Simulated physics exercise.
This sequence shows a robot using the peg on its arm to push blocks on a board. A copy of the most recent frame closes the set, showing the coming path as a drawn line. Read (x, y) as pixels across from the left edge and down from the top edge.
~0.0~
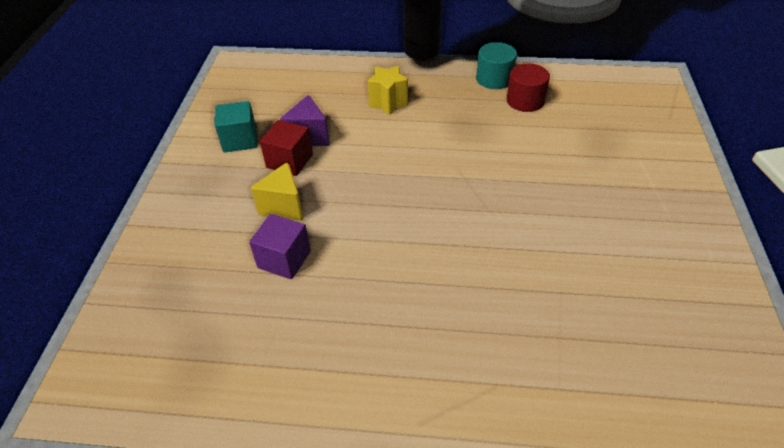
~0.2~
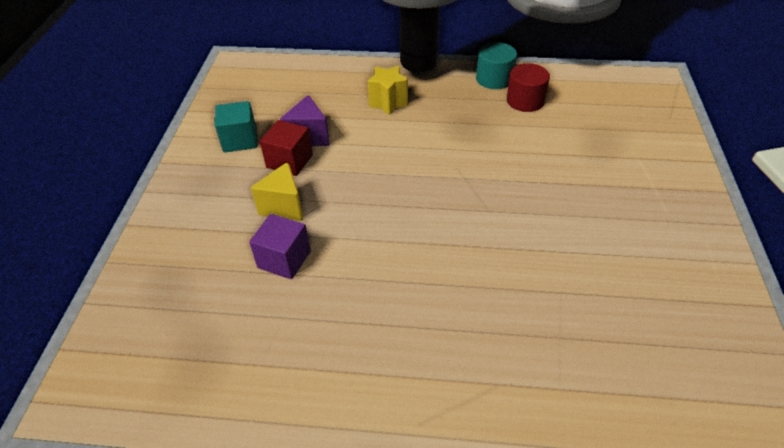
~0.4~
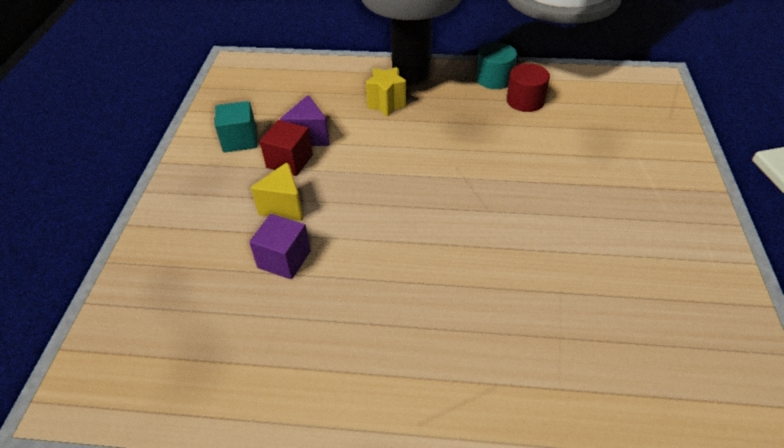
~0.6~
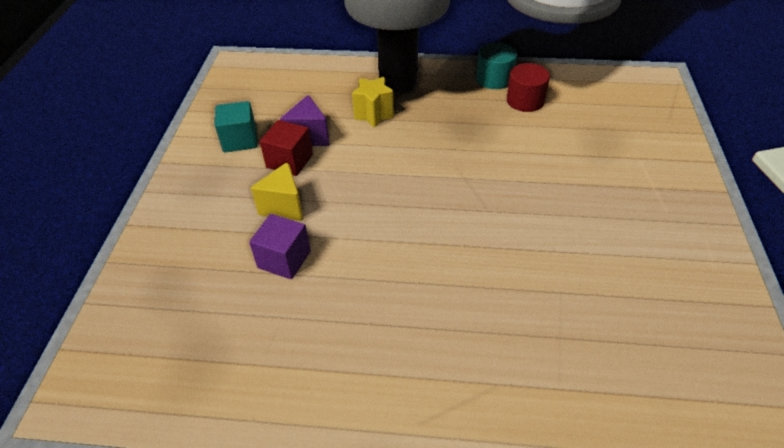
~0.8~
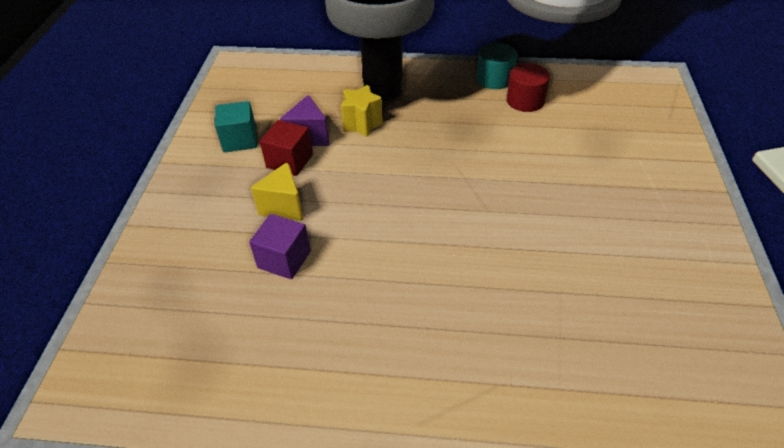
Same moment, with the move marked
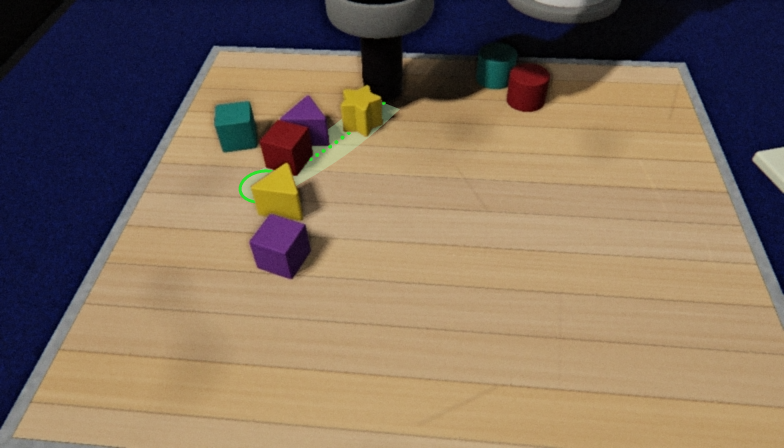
On a wooden board, a robot's dark peg moving in beside a yellow star and pushing it left toward the viewer.
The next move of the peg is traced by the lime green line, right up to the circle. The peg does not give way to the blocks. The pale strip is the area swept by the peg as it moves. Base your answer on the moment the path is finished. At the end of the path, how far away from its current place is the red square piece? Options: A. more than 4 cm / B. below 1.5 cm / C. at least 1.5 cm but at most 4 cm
A (more than 4 cm)
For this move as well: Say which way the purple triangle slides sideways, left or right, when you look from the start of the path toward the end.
To the right.
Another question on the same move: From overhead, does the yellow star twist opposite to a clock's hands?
I believe so.
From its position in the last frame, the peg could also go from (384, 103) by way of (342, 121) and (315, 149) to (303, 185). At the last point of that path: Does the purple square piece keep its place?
Yes, I think so.
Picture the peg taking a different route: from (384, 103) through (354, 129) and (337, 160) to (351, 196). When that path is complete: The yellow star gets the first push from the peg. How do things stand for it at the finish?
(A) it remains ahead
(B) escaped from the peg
B
Drawn move, from (384, 103) by way of (333, 145) to (262, 186).
What follows on the original path. One third of the way, peg (349, 120); red square piece (275, 138); purple triangle (288, 117), turned 25° clockwise; yellow star (324, 124), turned 20° anticlockwise.
Two thirds of the way, peg (308, 148); yellow triangle (277, 184); red square piece (237, 153), turned 40° clockwise; purple triangle (268, 129), turned 55° clockwise; yellow star (283, 155), turned 30° anticlockwise.
At the end, peg (259, 174); yellow triangle (258, 211), turned 60° anticlockwise; red square piece (206, 164), turned 90° clockwise; purple triangle (245, 135), turned 75° clockwise; yellow star (237, 186), turned 40° anticlockwise.
